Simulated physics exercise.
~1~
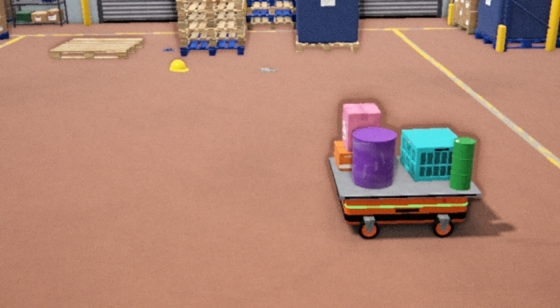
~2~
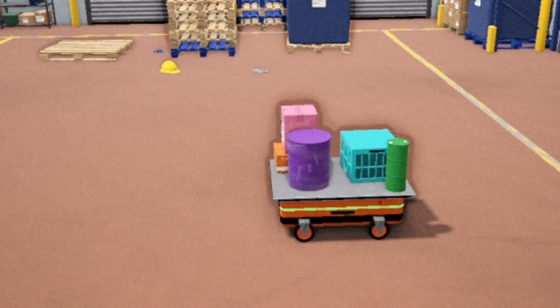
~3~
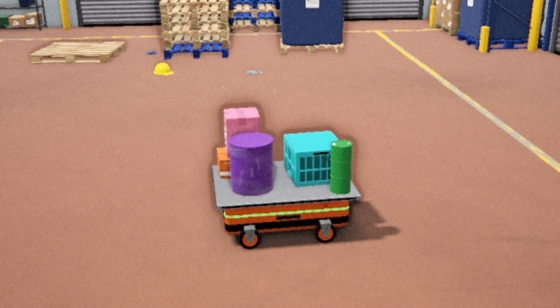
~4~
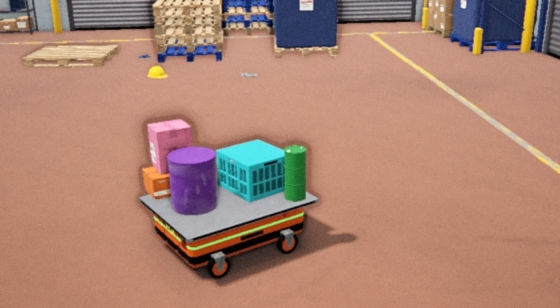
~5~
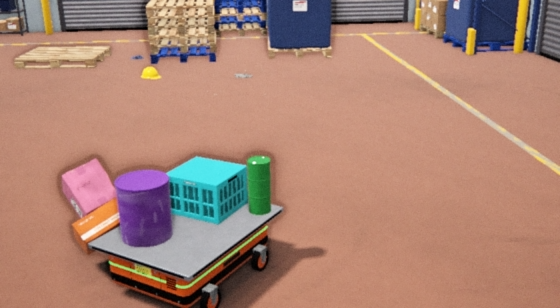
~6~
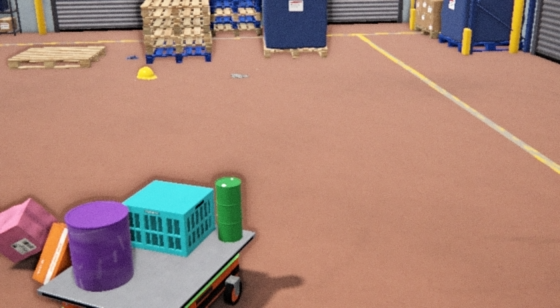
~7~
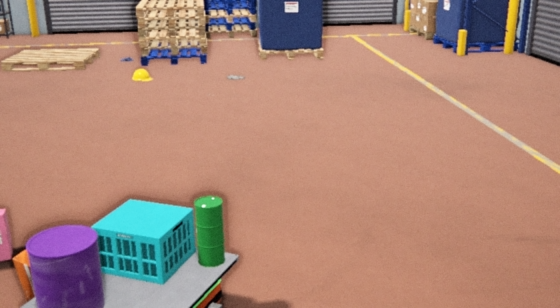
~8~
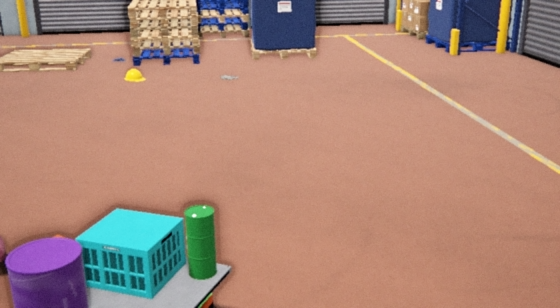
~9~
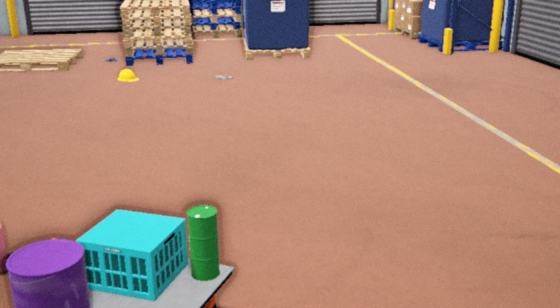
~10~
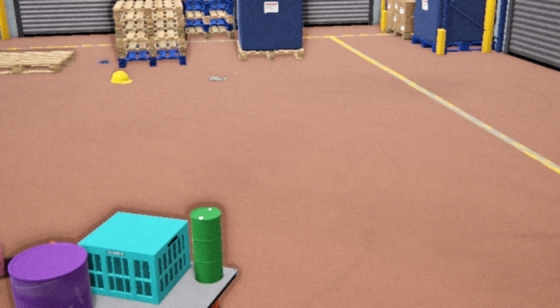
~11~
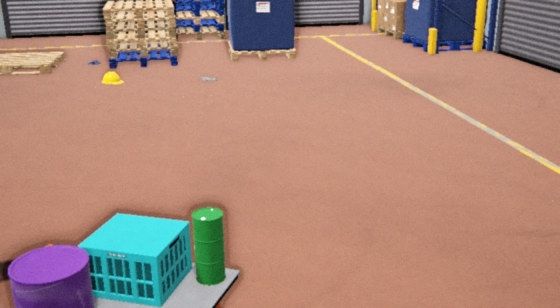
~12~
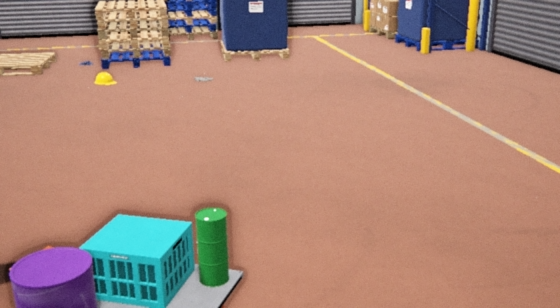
A loaded cart rolls left, turns toward the viewer, spills two boxes, and stops.
